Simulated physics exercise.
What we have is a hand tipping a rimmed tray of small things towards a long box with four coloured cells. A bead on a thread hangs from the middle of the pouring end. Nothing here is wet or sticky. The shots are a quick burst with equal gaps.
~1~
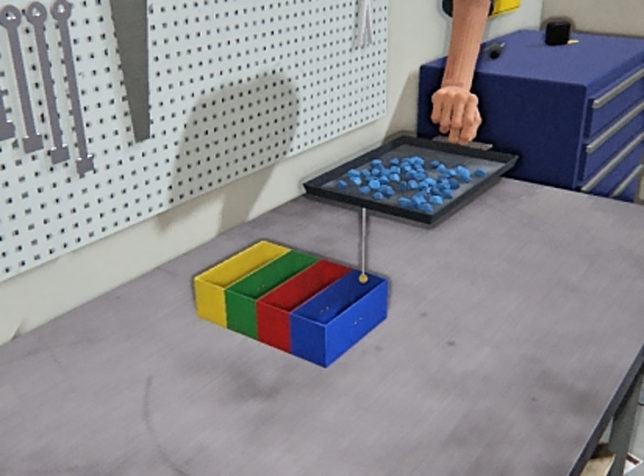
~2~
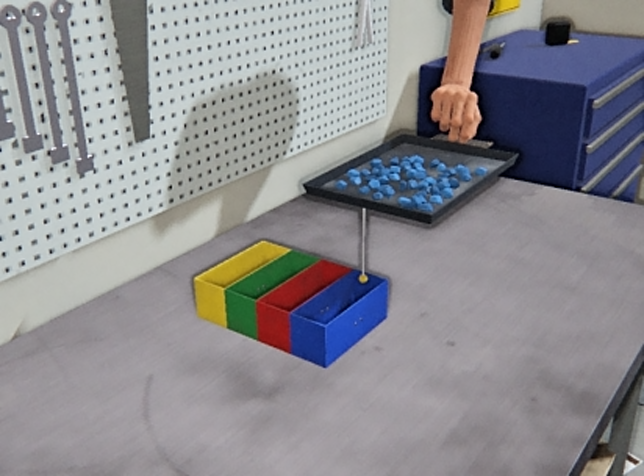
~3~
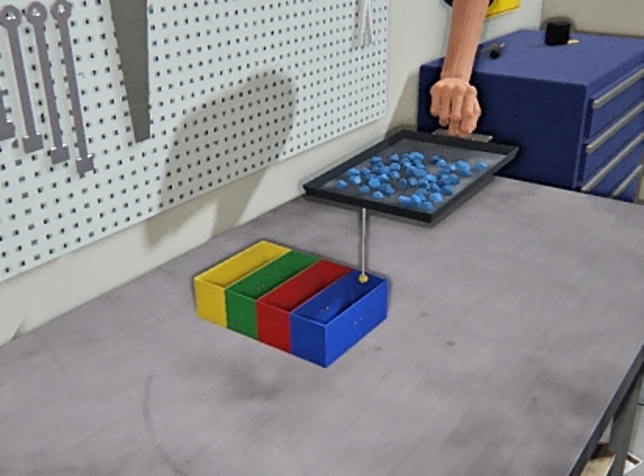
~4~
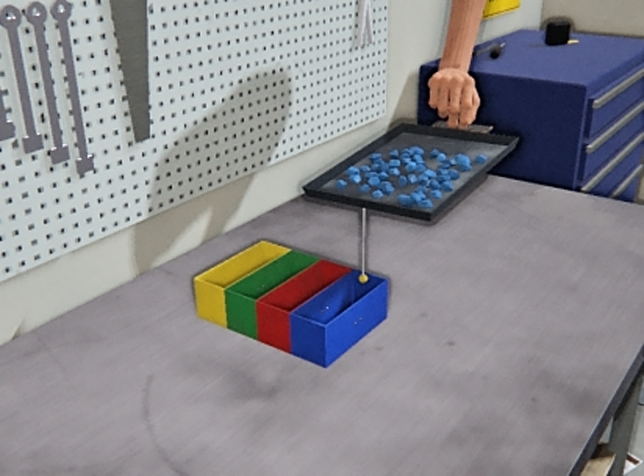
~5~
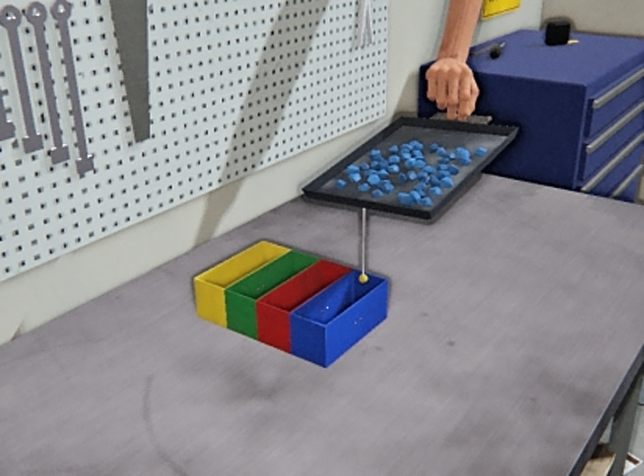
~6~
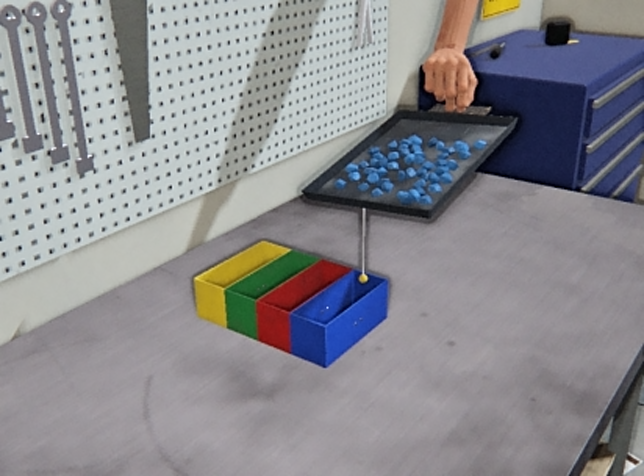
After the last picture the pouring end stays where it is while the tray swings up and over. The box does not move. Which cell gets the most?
Most goes to the red cell.
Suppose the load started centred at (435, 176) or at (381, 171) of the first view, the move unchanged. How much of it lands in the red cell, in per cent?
Roughly 50 per cent, and 70 per cent.
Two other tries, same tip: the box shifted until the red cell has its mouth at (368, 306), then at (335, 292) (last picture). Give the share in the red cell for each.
Near 0 % and 30 %.
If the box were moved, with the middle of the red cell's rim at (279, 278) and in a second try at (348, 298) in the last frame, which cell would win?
The first try: The blue one. The second: That green cell.
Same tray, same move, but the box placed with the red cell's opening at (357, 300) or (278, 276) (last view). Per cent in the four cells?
In turn 100 and 80 in a hundred.
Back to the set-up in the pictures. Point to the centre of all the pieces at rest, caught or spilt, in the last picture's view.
Close to (300, 318).
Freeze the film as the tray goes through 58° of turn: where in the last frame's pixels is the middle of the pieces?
Roughly at (353, 177).
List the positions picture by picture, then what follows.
The first picture shows corners of the pouring end at (307, 183) and (431, 213), level; middle of the load at (420, 177), aquarium stones; bead on its thread at (363, 279); yellow cell at (211, 299); green cell at (241, 311); red cell at (274, 323); blue cell at (308, 336).
The second picture shows corners of the pouring end at (307, 184) and (430, 213), level; middle of the load at (420, 176).
The third picture shows corners of the pouring end at (307, 185) and (430, 212), tipped barely, lowest at the left corner; middle of the load at (420, 173).
The fourth picture shows corners of the pouring end at (307, 186) and (430, 211), tipped a little, lowest at the left corner; middle of the load at (420, 169).
The fifth picture shows corners of the pouring end at (306, 188) and (429, 209), tipped a little, lowest at the left corner; middle of the load at (419, 165).
The sixth picture shows corners of the pouring end at (306, 189) and (428, 208), tipped a little, lowest at the left corner; middle of the load at (418, 160); yellow cell at (211, 299); green cell at (241, 311); red cell at (274, 323); blue cell at (308, 336).
Soon after the last picture, tray tipped steeply; all on the tray.
A little later, tray tipped right over; a stray few on the tray; about a third in the red cell; about a quarter in the green cell; a small part in the blue cell; a small part falling or outside the box.
Later still, tray tipped past a quarter turn; about half in the red cell; about a quarter in the green cell; about a quarter in the blue cell.
At rest, tray tipped past a quarter turn; about half in the red cell; about a quarter in the green cell; about a quarter in the blue cell; none in the yellow cell.
